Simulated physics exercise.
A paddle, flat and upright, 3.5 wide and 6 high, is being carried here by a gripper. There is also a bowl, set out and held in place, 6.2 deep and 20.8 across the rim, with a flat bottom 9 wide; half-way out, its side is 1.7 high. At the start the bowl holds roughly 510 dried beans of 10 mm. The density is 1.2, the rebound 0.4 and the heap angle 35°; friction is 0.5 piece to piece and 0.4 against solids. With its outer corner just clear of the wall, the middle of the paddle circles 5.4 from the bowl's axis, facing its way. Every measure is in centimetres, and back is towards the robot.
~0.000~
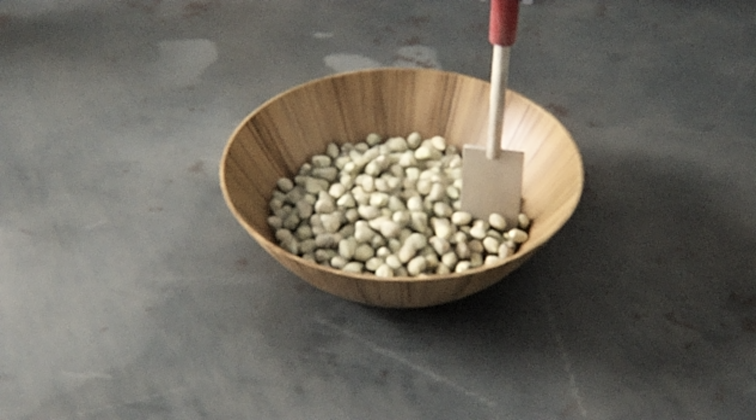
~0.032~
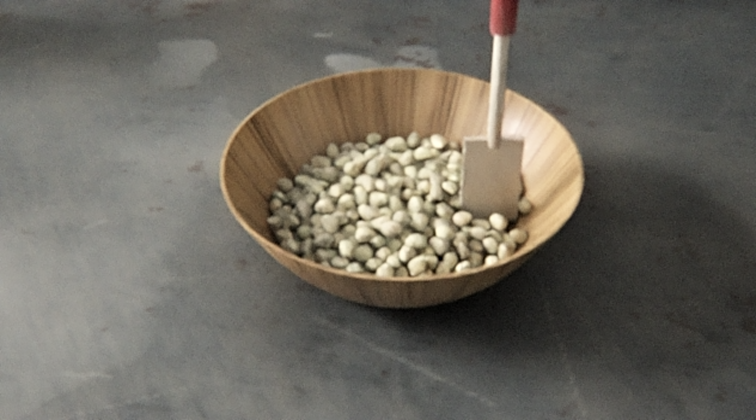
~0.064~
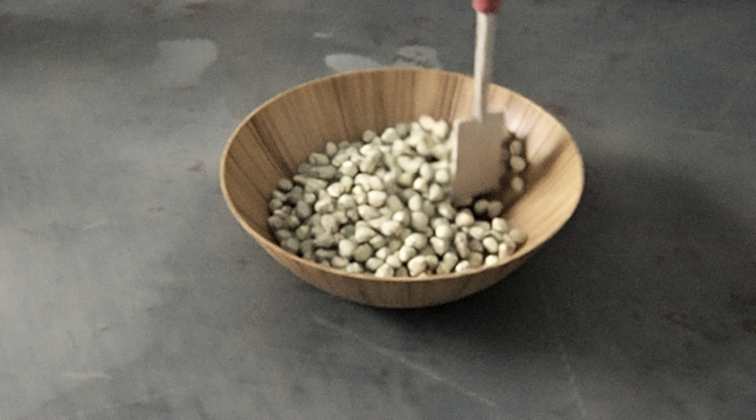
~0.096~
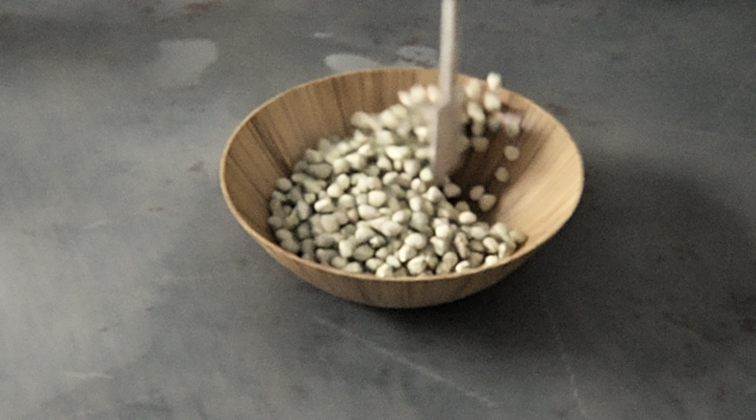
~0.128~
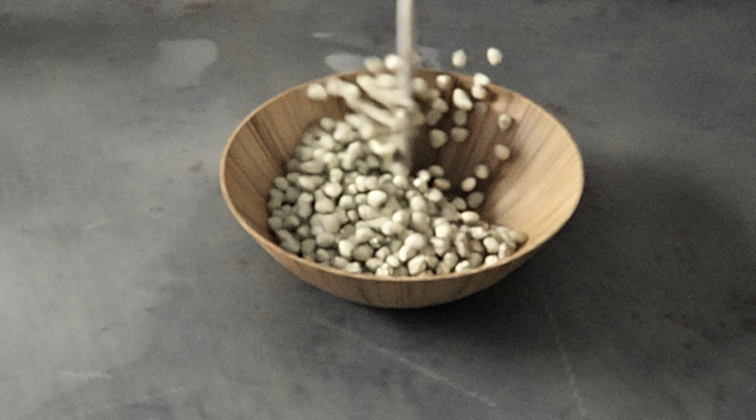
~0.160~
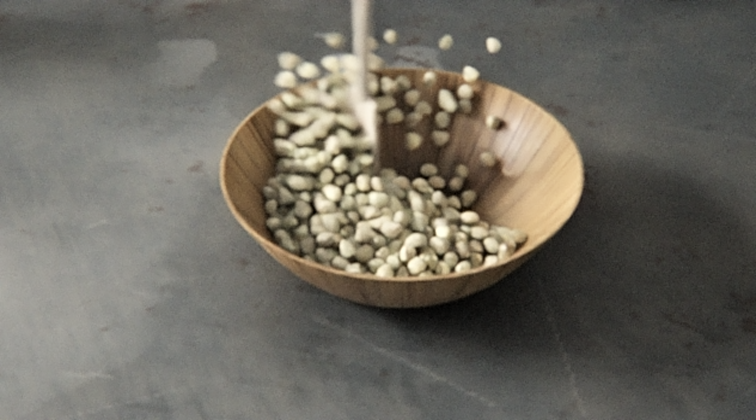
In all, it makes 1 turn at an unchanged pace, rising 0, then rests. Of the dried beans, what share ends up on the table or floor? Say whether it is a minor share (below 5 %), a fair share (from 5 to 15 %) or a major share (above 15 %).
A major share.
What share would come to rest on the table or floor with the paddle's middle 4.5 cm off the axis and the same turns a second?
It would be close to 15 per cent then.
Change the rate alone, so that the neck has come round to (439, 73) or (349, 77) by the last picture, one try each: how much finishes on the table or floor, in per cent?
It comes to close to 5 per cent and close to 30 per cent.
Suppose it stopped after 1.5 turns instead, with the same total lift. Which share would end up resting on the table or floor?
About 30 per cent.
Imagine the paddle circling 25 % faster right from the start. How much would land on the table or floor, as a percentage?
Estimated share: Near 35 %.
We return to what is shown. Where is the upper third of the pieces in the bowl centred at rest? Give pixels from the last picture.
Centre, approx.: (470, 173).
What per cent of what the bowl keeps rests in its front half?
About 40 per cent.
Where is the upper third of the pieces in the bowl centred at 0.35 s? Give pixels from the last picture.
Somewhere around (459, 249), I think.
After 0.26 s, 212° round, highest piece 9 above the table; 486 in the bowl, 4 on the table or floor, 24 in flight or on the tool.
After 0.35 s, 299° round, highest piece 10 above the table; 436 in the bowl, 28 on the table or floor, 50 in flight or on the tool.
After 0.60 s, 0° round, highest piece 6 above the table; 397 in the bowl, 117 on the table or floor.
After 1.30 s, 0° round, highest piece 6 above the table; 397 in the bowl, 117 on the table or floor.
In the end, 397 in the bowl, 117 on the table or floor. That is 23 % on the table or floor.
